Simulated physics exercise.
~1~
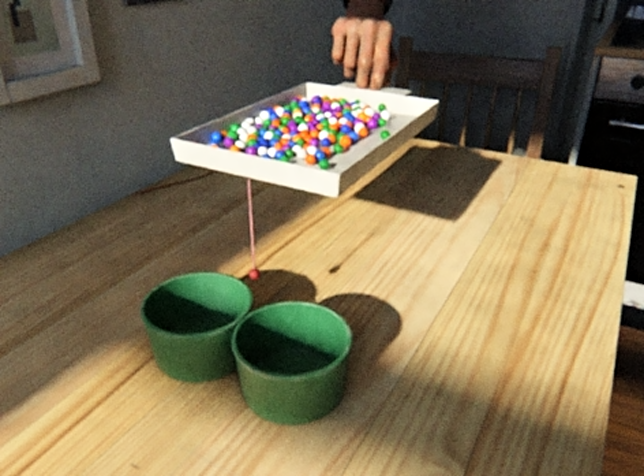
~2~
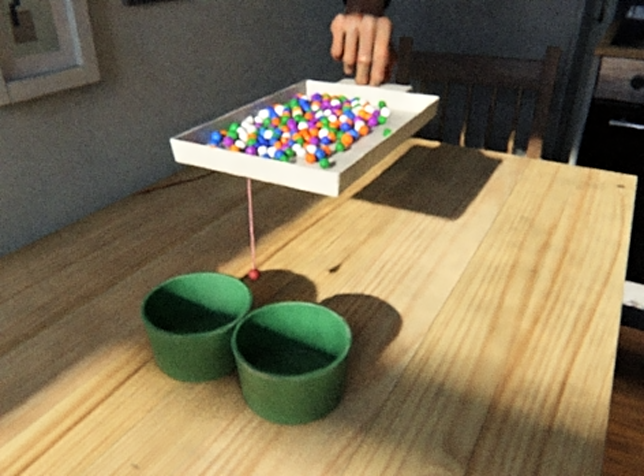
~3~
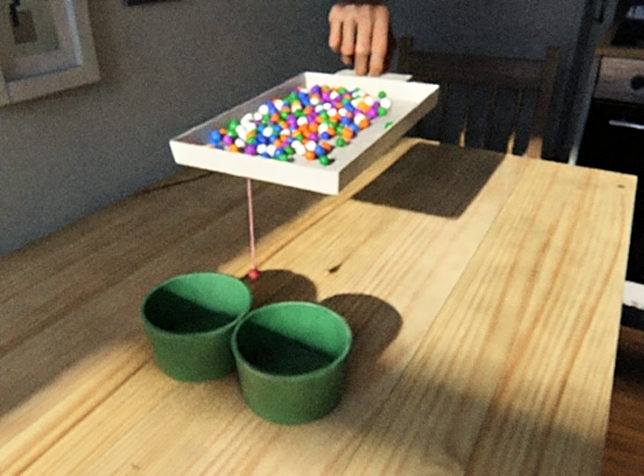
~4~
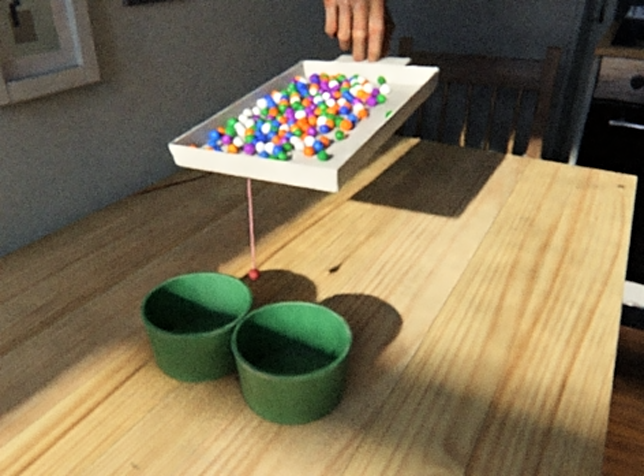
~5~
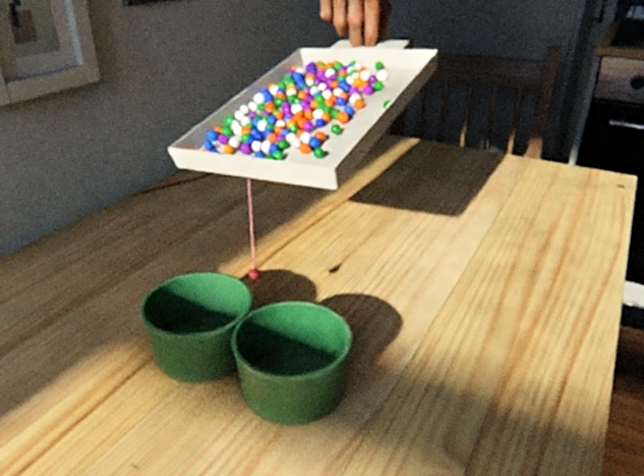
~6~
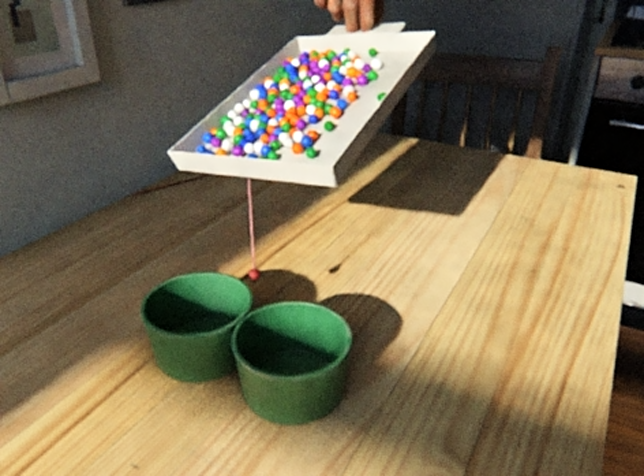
On a sunlit wooden table in a dim room, seen from slightly above by a still camera, two green dishes stand side by side. Above them a hand holds the far end of a white, low-rimmed tray of multicoloured beads, a red bead hanging on a thread beneath its near edge. The hand steadily raises that far end, the near left corner dips slightly, and the beads shift toward the near left.
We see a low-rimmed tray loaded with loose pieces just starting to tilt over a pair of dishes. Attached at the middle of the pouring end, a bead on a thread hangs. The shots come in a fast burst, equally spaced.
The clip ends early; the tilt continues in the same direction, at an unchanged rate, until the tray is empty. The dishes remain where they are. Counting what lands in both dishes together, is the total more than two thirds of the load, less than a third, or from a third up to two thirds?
The total is from a third up to two thirds of the load.
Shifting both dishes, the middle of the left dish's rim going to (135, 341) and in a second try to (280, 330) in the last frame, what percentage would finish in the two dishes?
About 0 per cent, then about 0 per cent.
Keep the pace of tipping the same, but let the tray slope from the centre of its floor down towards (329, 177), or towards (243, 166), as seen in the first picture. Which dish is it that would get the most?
Point by point: The right side, then the left side.
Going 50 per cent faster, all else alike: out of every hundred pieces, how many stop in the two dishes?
Something like 50 percent, give or take.
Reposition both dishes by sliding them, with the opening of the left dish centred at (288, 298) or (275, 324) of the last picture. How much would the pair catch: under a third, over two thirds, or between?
In order: Under a third, then under a third.
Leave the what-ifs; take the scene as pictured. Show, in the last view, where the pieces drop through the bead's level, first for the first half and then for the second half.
First part (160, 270), rest (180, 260).
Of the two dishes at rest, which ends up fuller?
It's the left that ends up holding more.
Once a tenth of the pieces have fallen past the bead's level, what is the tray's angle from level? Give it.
85°.
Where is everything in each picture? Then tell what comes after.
In the first frame, corners of the pouring end at (174, 138) and (337, 173), level; middle of the load at (310, 127), round plastic beads; left dish at (164, 351); right dish at (261, 393); bead on its thread at (255, 274).
In the second frame, corners of the pouring end at (174, 139) and (337, 172), level; middle of the load at (310, 125).
In the third frame, corners of the pouring end at (173, 141) and (336, 171), tipped barely, lowest at the left corner; middle of the load at (310, 120).
In the fourth frame, corners of the pouring end at (172, 144) and (334, 169), tipped a little, lowest at the left corner; middle of the load at (308, 112).
In the fifth frame, corners of the pouring end at (171, 147) and (332, 166), tipped a little, lowest at the left corner; middle of the load at (305, 105).
In the sixth frame, corners of the pouring end at (171, 151) and (330, 165), tipped clearly, lowest at the left corner; middle of the load at (297, 101), nearly all on the move; left dish at (164, 351); right dish at (261, 393).
Soon, tray tipped steeply; nearly all on the tray; a stray few in the air.
A while on, tray tipped past a quarter turn; about a quarter on the tray; about a third in the left dish; about a quarter outside both; about a quarter in the air.
Towards the end, tray tipped past a quarter turn; about half in the left dish; about half outside both.
Finally, tray tipped past a quarter turn; none in the right dish; about half in the left dish; about half outside both.
